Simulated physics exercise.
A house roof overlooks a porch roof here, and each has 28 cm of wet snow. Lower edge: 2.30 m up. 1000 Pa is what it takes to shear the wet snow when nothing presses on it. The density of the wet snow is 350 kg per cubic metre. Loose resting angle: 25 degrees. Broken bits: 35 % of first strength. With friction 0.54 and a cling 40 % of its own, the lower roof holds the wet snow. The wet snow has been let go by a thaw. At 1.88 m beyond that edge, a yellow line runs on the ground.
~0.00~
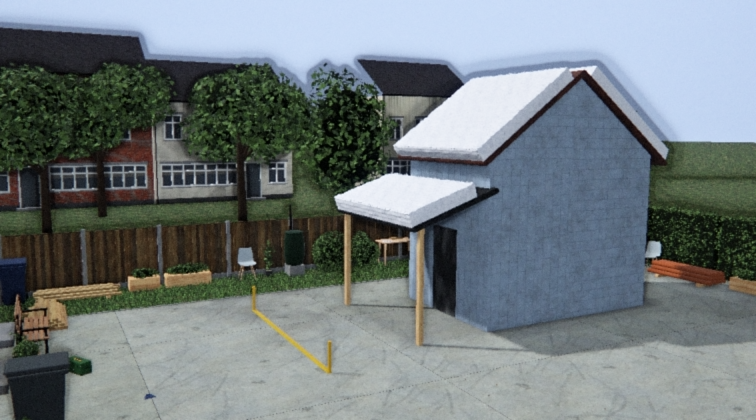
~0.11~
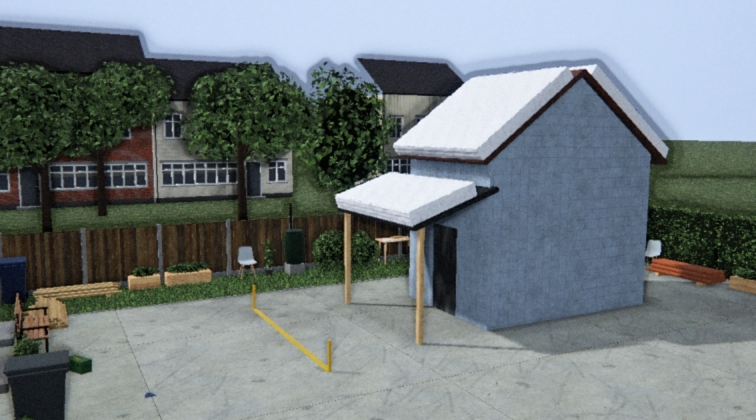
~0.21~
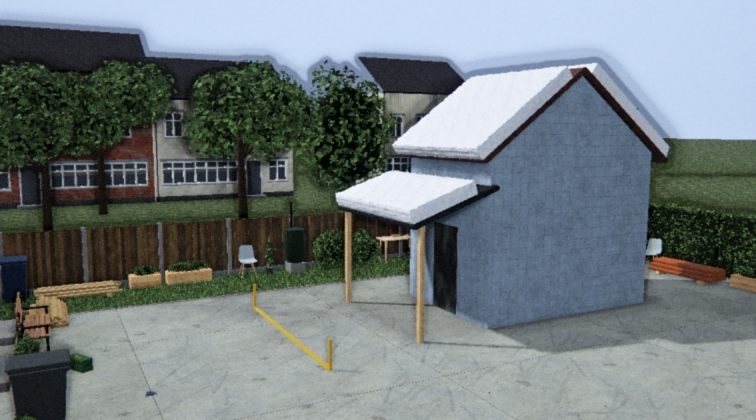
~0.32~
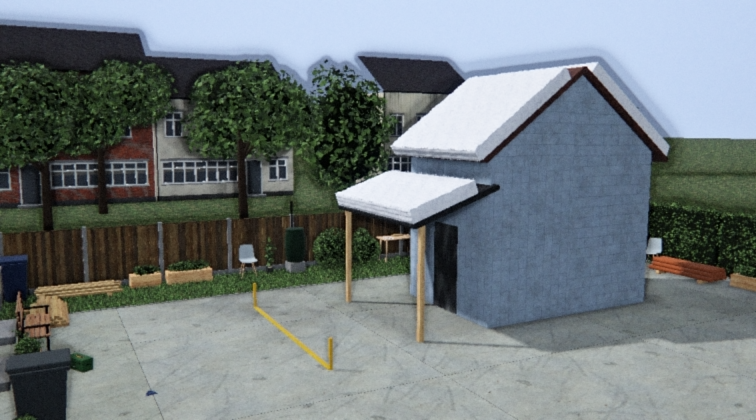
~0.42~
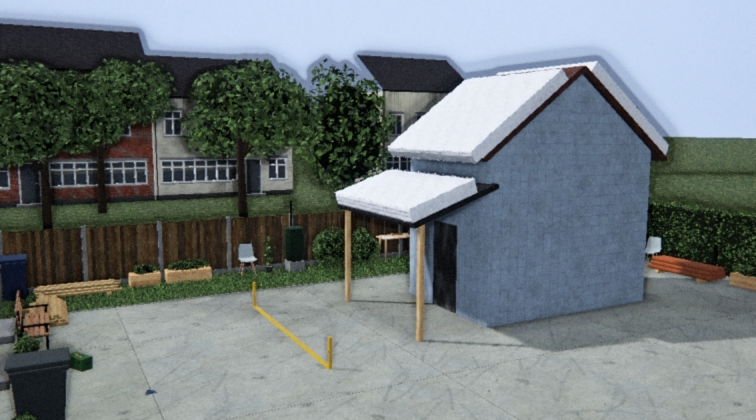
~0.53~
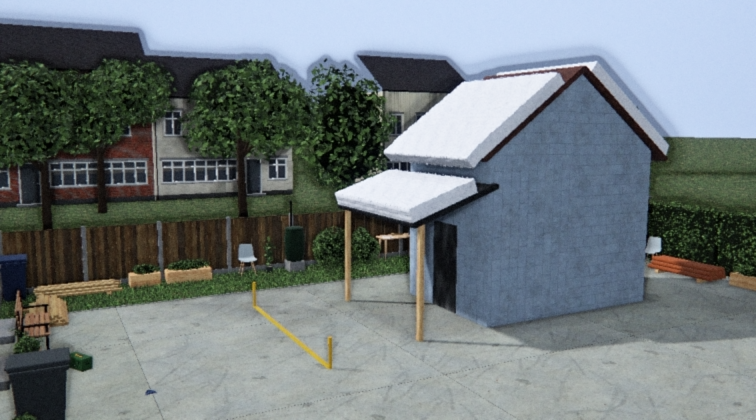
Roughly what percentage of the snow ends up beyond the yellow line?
Around 1 %.
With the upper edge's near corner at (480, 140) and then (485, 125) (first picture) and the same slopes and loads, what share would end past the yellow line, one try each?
16 %, then 30 %.
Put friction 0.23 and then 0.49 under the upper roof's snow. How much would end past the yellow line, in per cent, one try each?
I'd expect around 4 percent, then around 0 percent.
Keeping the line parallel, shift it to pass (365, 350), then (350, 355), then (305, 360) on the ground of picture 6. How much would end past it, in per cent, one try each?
I'd guess near 16 %, then near 10 %, and near 0 % on the last try.
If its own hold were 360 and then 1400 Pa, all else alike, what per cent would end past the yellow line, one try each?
You'd see 25 percent the first time and 0 percent the second.
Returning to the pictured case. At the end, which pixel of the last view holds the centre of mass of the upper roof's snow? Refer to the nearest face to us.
Around (408, 267).
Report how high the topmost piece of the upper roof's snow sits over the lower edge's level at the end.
Looks like around 0.9 m above that edge.
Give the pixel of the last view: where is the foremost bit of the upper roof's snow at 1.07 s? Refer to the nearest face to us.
It lies at around (433, 188) in the last picture.
After 1.07 s, none is below the lower edge and 0 % is past the line.
After 1.72 s, none is below the lower edge and 0 % is past the line.
After 2.36 s, 31 % is below the lower edge and 0 % is past the line.
After 3.00 s, 44 % is below the lower edge and 1 % is past the line.
After 3.80 s, at the end, 44 % is below the lower edge and 1 % is past the line.
